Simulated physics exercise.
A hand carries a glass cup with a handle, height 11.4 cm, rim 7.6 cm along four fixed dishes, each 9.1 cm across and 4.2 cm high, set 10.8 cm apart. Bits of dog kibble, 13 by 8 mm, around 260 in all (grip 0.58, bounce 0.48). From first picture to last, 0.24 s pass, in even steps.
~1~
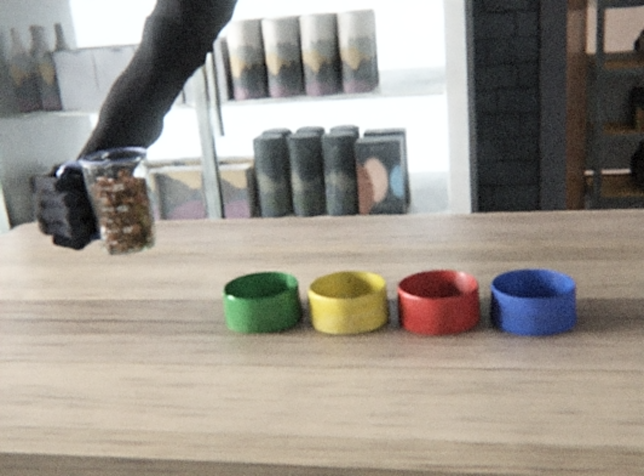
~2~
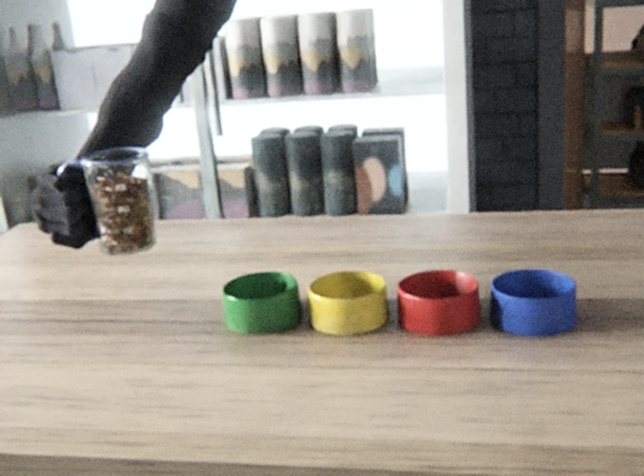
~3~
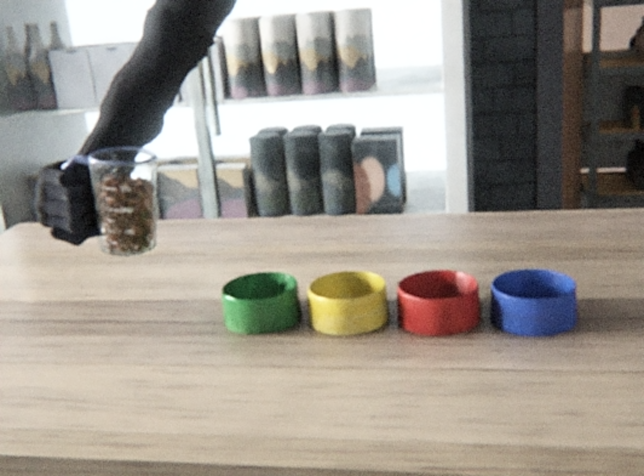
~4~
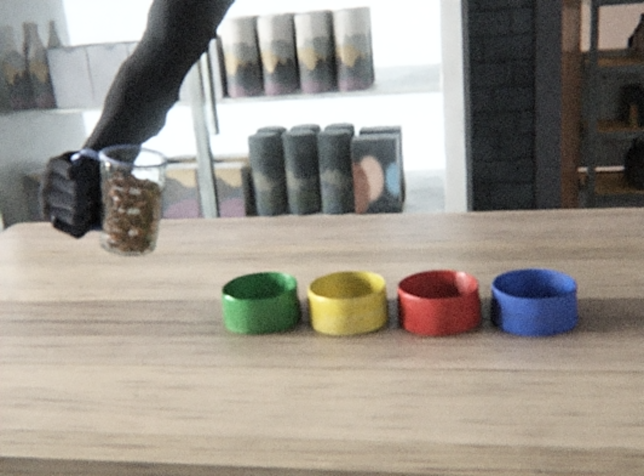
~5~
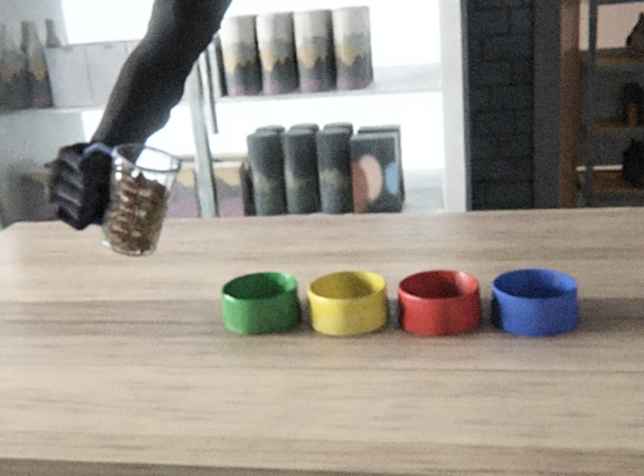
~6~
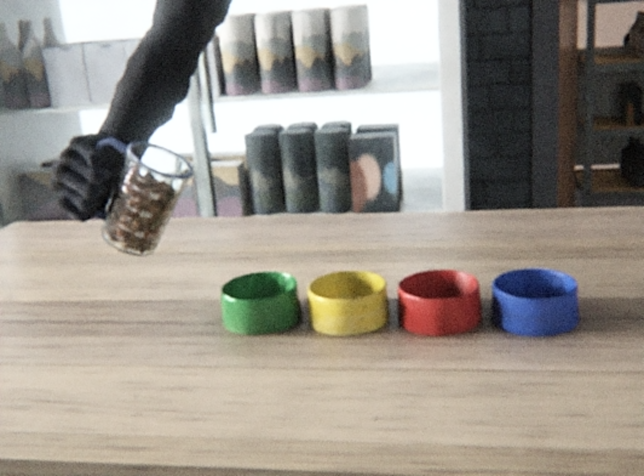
A gloved hand moves a clear cup of brown pieces slightly right while tilting it rightward.
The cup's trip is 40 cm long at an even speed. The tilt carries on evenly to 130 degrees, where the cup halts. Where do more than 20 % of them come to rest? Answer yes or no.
Red dish: No; blue dish: No; green dish: No; yellow dish: Yes; on the counter: Yes.
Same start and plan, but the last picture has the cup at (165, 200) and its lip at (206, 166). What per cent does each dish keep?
Red 10, blue 70, green 0, yellow 0.
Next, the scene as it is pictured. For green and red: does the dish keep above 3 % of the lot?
Green yes, red no.
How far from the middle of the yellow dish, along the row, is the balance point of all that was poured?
Some 2 cm to the left.
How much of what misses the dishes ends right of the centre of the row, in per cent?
About 10 per cent.
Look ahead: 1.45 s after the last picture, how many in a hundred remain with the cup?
Roughly 0 per cent.
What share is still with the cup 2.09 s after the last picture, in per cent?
About 0 per cent.
Then, 0.87 s after the last picture, tilt 130 degrees; cup holds 0 %, green 10 %, yellow 60 %.
Then, 1.45 s after the last picture, tilt 130 degrees; cup holds 0 %, green 10 %, yellow 60 %.
Then, 2.09 s after the last picture, tilt 130 degrees; cup holds 0 %, green 10 %, yellow 60 %.
In the end, red 0 %, blue 0 %, green 10 %, yellow 60 %, counter 25 %.
